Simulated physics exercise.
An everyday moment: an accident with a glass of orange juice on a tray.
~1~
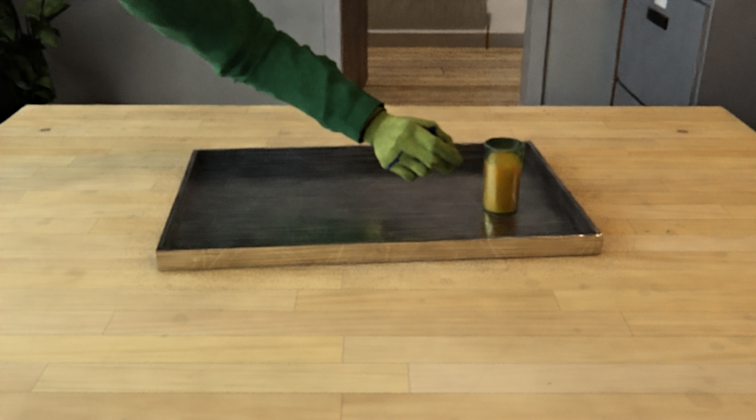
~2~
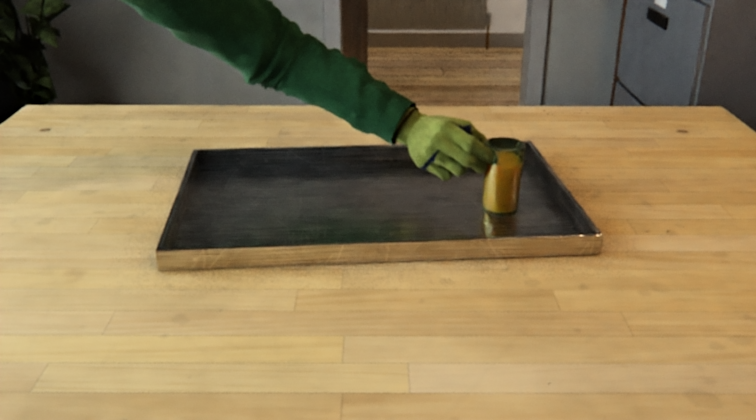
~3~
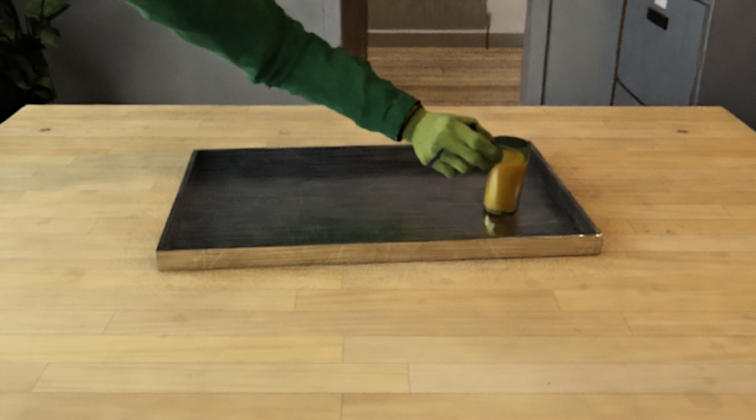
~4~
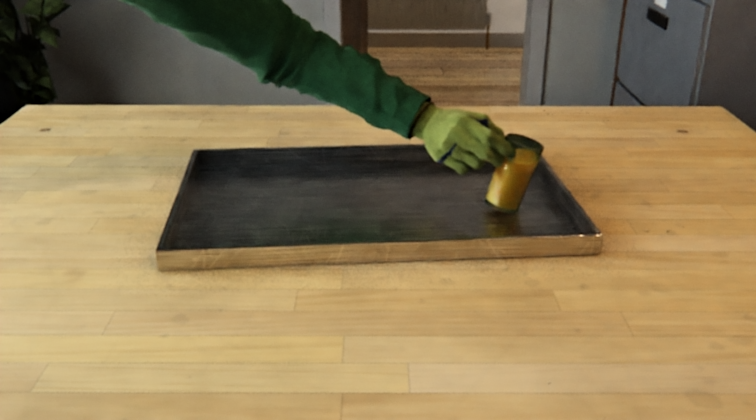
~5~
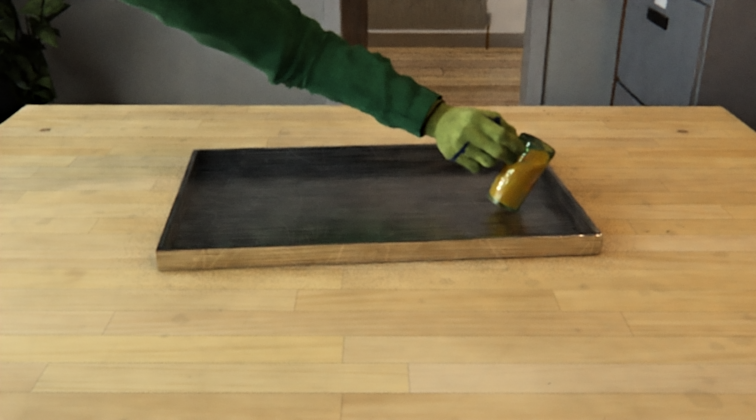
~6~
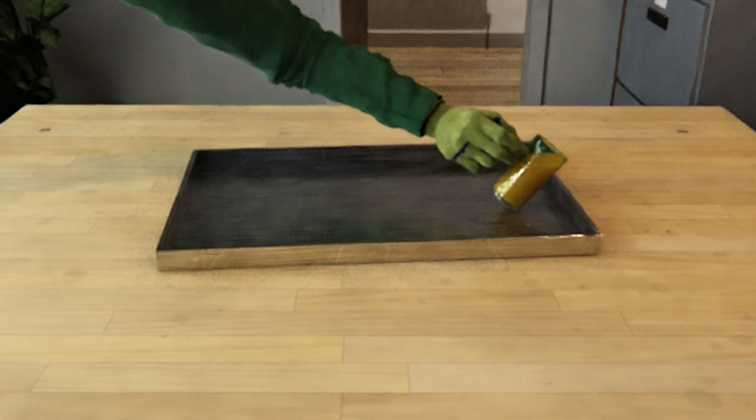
Green-gloved hand reaching right over a dark tray on a wooden table, pushing an upright glass of orange juice, tilting it rightward.
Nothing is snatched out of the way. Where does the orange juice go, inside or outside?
The spill gets out on to the top.
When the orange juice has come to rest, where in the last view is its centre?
Near (745, 205).
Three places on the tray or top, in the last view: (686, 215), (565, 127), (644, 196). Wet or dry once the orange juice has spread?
One: In the puddle. Two: Dry. Three: Reached.
A moment on, the glass lies across the rim; the puddle covers about as much as a plate; it spreads outside the tray.
Further on, the puddle covers about as much as a tray; it spreads outside the tray.
When it is over, the puddle covers about as much as a tray; it spreads outside the tray.
